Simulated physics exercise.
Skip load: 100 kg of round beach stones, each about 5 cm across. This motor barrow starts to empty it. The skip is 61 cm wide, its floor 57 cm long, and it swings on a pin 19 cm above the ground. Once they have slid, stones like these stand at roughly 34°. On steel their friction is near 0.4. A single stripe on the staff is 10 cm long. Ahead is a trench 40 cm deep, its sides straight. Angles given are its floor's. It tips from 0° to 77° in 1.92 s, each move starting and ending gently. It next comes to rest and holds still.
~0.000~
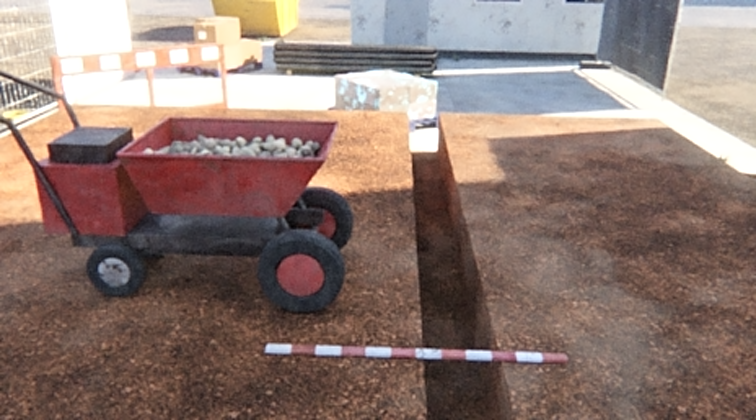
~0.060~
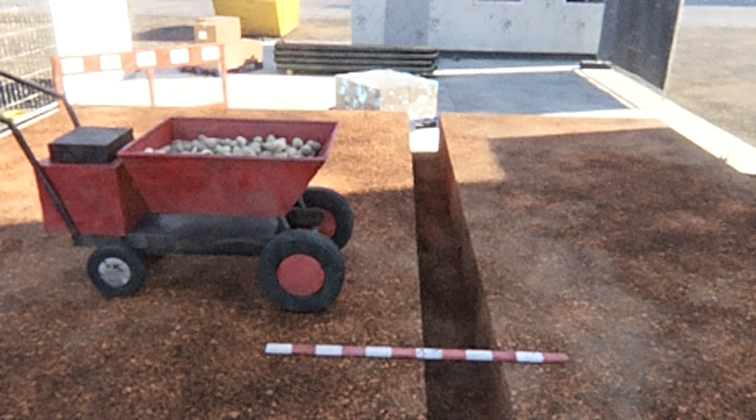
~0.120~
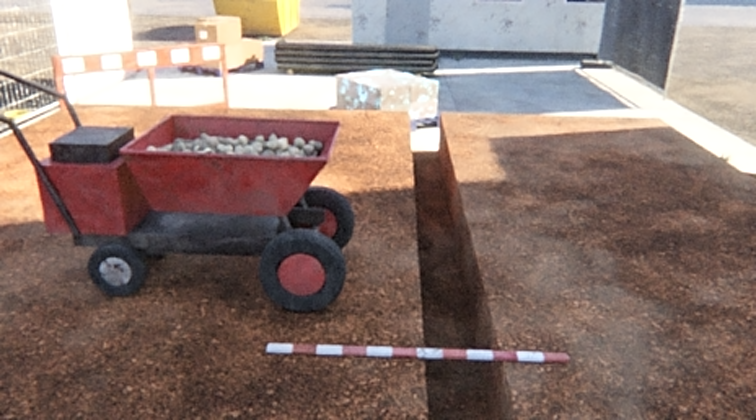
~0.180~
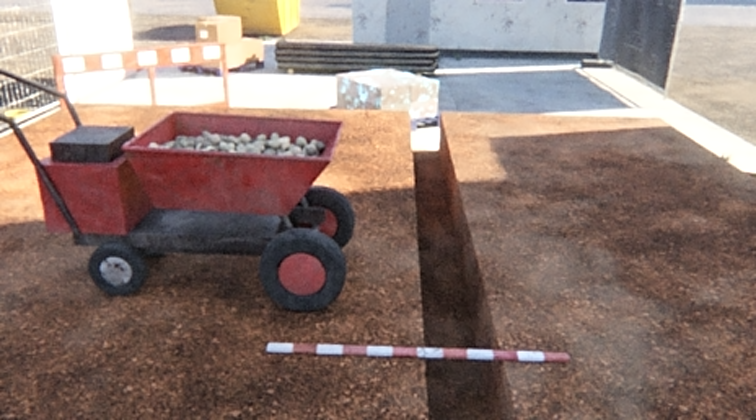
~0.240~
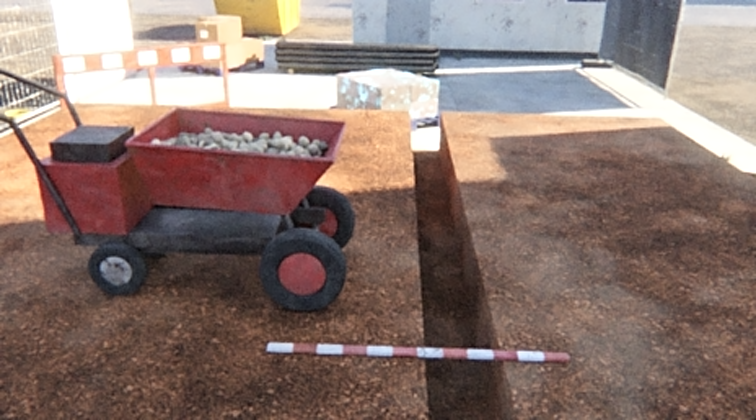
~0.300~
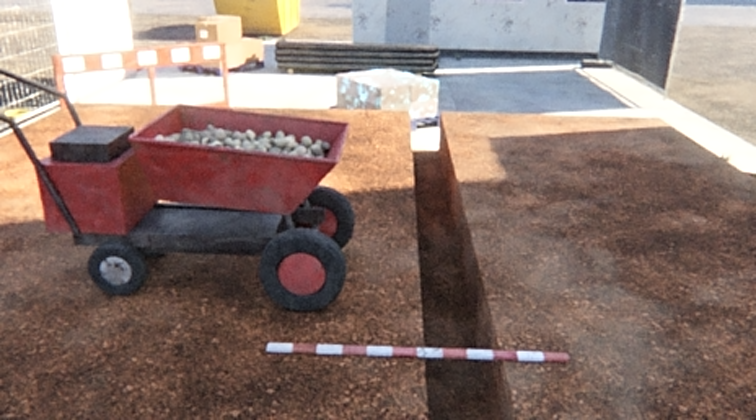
A red motor barrow with black tyres and a skip of pale round stones stands at left on reddish-brown ground, seen from its side by a fixed, slightly raised camera. A narrow straight trench runs away right of it, a red-and-white staff lying across the near part, with a striped barrier, yellow container and grey walls behind. The skip tilts slightly, its left end rising, while all else stays still.
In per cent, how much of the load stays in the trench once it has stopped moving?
I would say about 87 per cent.
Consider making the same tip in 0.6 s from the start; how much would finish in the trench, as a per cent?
Expected share: Around 55%.
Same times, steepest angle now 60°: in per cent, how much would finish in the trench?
It would be near 70 per cent.
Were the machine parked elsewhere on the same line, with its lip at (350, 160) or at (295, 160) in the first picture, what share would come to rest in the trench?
About 50 per cent from the first spot, about 100 from the second.
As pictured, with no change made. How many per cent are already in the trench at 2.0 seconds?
About 60 per cent by then.
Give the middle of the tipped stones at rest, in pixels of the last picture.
Around (456, 338).
After 1.4 s the floor is at 65°; 98 % in the skip, 2 % in the trench; the foremost stones are at (445, 233).
After 2.0 s the floor is at 77°; 25 % in the skip, 62 % in the trench, 13 % past the trench; the foremost stones are at (582, 283).
After 2.4 s the floor is at 77°; 6 % in the skip, 81 % in the trench, 13 % past the trench; the foremost stones are at (627, 286).
After 4.3 s the floor is at 77°; 0 % in the skip, 87 % in the trench, 13 % past the trench; the foremost stones are at (637, 286).
